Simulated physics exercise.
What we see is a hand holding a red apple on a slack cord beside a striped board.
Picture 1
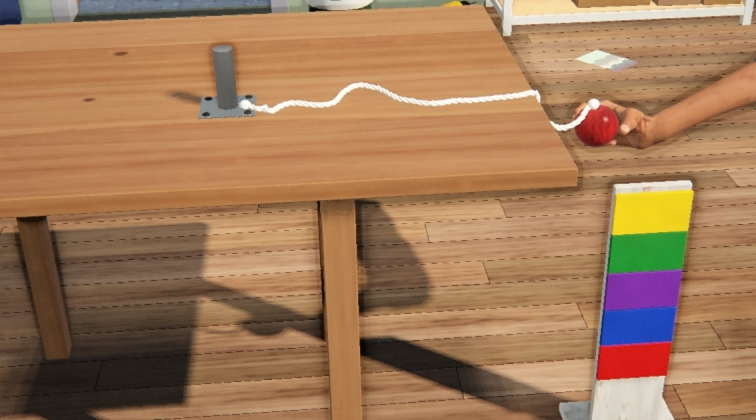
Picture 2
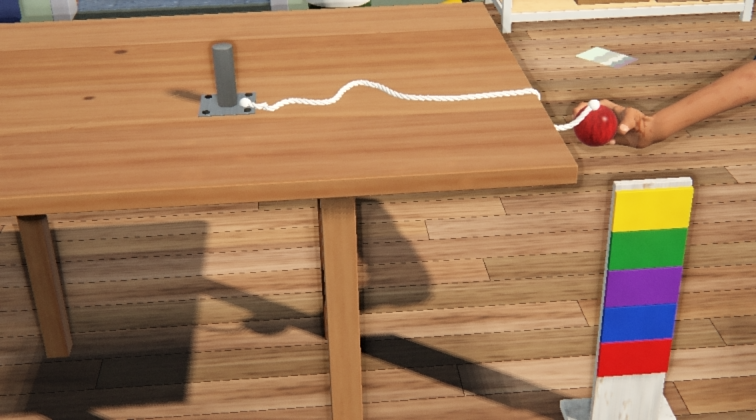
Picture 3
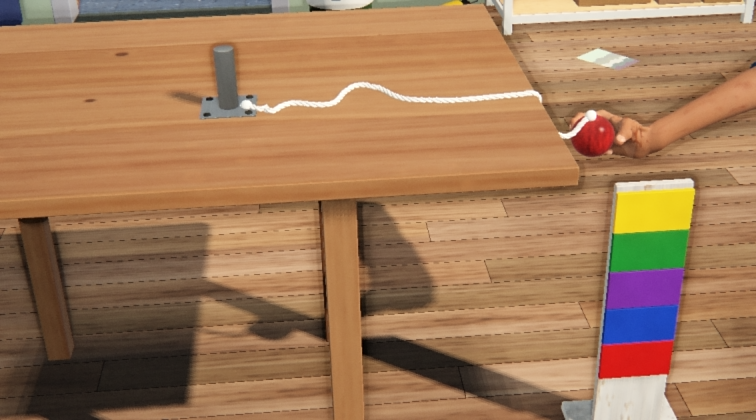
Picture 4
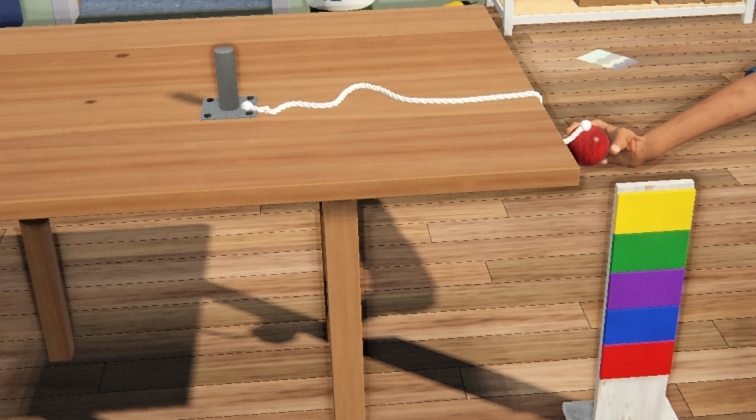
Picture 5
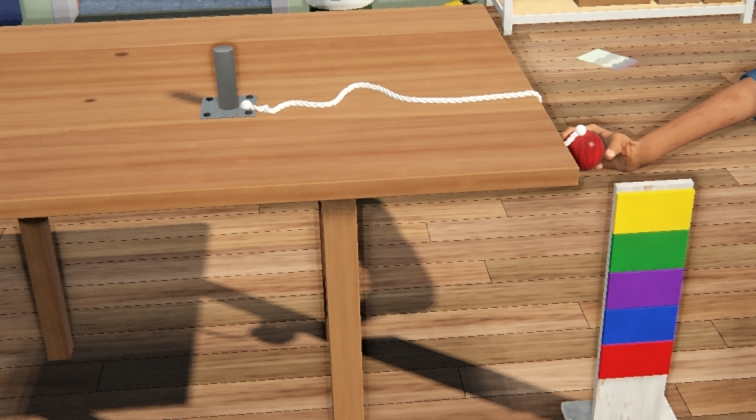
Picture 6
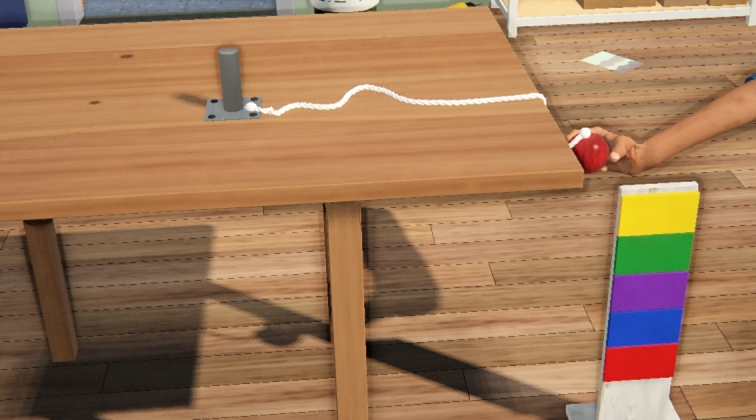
The video shows a hand holding a round red object on a slack white cord tied beside a gray post on a wooden table. Near an upright striped board, the hand lowers the object slightly and shifts it left.
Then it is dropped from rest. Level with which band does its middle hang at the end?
At green.
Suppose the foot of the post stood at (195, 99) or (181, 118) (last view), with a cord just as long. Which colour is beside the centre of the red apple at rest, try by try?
In that order: Yellow; yellow.
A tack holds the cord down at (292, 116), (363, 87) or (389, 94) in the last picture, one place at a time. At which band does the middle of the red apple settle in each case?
It would be green; yellow; yellow.
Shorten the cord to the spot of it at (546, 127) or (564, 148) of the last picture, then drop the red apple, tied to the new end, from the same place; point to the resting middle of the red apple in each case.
Near (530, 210) and (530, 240).
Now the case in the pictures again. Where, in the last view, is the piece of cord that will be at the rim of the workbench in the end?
Near (476, 102).
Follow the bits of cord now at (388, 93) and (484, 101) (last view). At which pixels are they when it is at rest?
At (446, 96), then (539, 106).
Soon after, apple near (517, 253); level with green.
After that, apple near (543, 261); level with green.
In the end, apple near (532, 262); level with green. Its centre hangs level with the green band.
